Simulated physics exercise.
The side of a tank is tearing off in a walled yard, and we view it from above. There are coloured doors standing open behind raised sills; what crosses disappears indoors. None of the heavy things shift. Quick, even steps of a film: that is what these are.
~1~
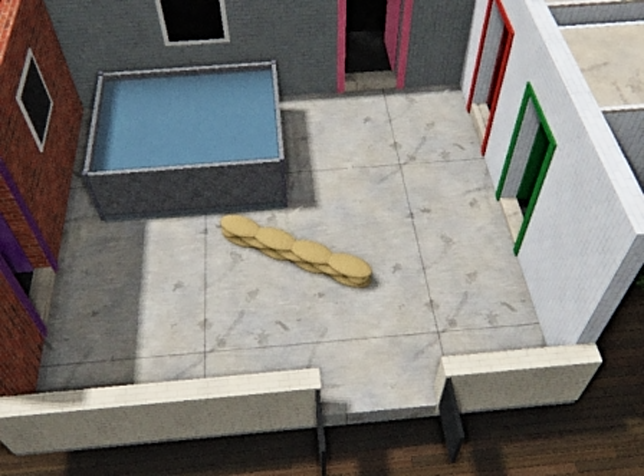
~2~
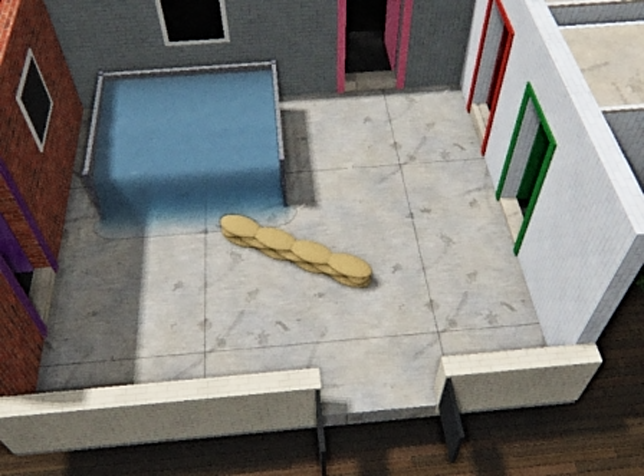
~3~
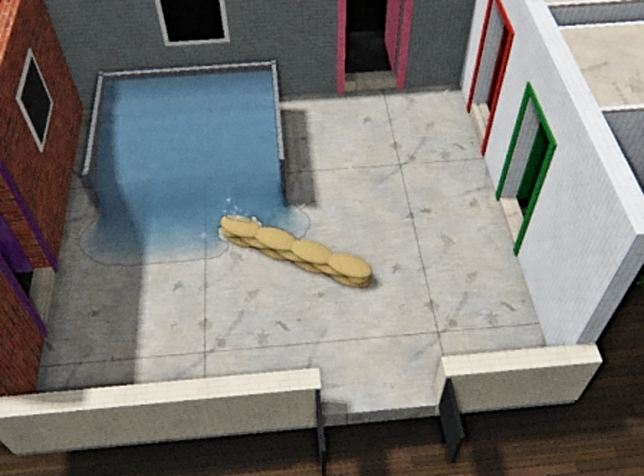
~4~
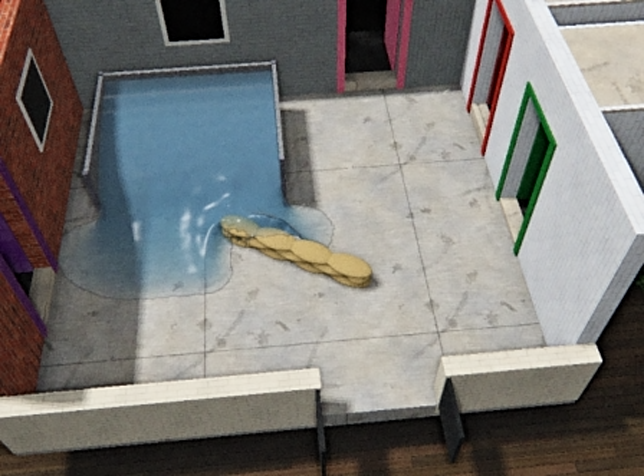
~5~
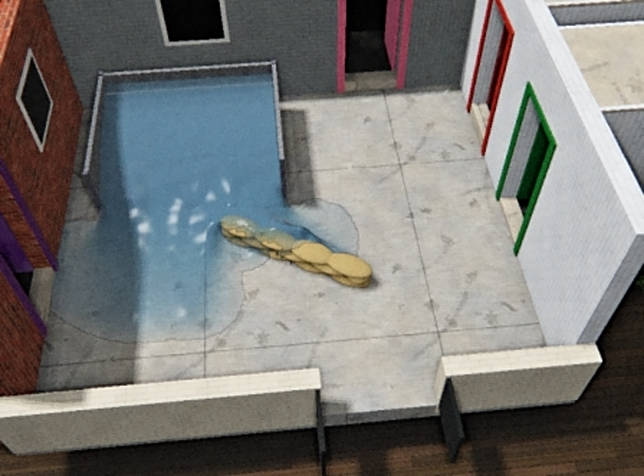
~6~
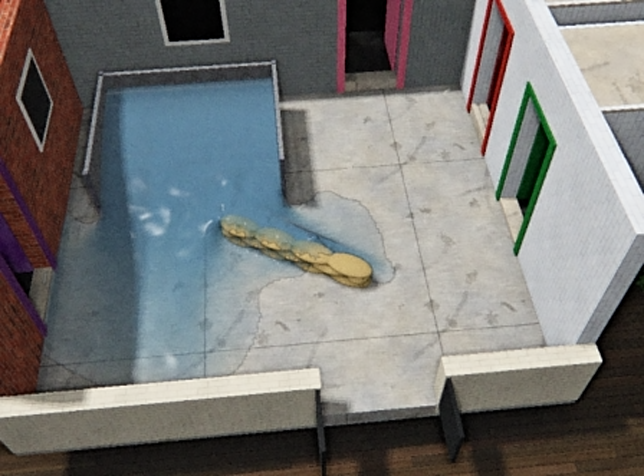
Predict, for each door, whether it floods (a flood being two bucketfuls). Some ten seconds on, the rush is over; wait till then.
Result: The purple door tips over the cap there. The green door tips over the cap there. The red door stays at or under the cap there. The pink door stays at or under the cap there.
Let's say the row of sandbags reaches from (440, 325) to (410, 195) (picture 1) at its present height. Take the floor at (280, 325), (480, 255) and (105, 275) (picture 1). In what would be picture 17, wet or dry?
Going in the order you gave, that's waterlogged, then left unsoaked, then waterlogged.
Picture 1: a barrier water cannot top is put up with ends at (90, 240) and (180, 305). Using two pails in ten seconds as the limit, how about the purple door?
I'd say purple remains short.
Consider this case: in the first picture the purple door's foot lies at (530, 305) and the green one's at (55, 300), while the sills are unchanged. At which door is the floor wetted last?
That is the pink-painted one.
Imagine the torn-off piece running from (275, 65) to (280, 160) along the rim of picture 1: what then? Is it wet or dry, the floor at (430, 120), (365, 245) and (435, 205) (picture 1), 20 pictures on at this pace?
So: Wetted, then wetted, then wetted.
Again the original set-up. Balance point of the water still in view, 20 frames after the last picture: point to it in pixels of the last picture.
At roughly (248, 272).
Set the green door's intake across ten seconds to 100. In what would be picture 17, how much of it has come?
My guess is about 20 %.
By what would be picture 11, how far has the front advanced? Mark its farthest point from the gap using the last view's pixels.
Approximate pixel: (534, 325).
A moment on, water covers 55 % of the floor; the purple door under two buckets in, the green door not reached, the red door not reached, the pink door not reached.
Next, water covers 70 % of the floor; the purple door under two buckets in, the green door over two buckets in, the red door not reached, the pink door not reached.
Then, water covers 75 % of the floor; the purple door far over two buckets in, the green door far over two buckets in, the red door wet at the sill, nothing in, the pink door not reached.
Later, water covers 90 % of the floor; the purple door far over two buckets in, the green door far over two buckets in, the red door wet at the sill, nothing in, the pink door wet at the sill, nothing in.
In the end, water covers 95 % of the floor; the purple door far over two buckets in, the green door far over two buckets in, the red door wet at the sill, nothing in, the pink door under two buckets in.
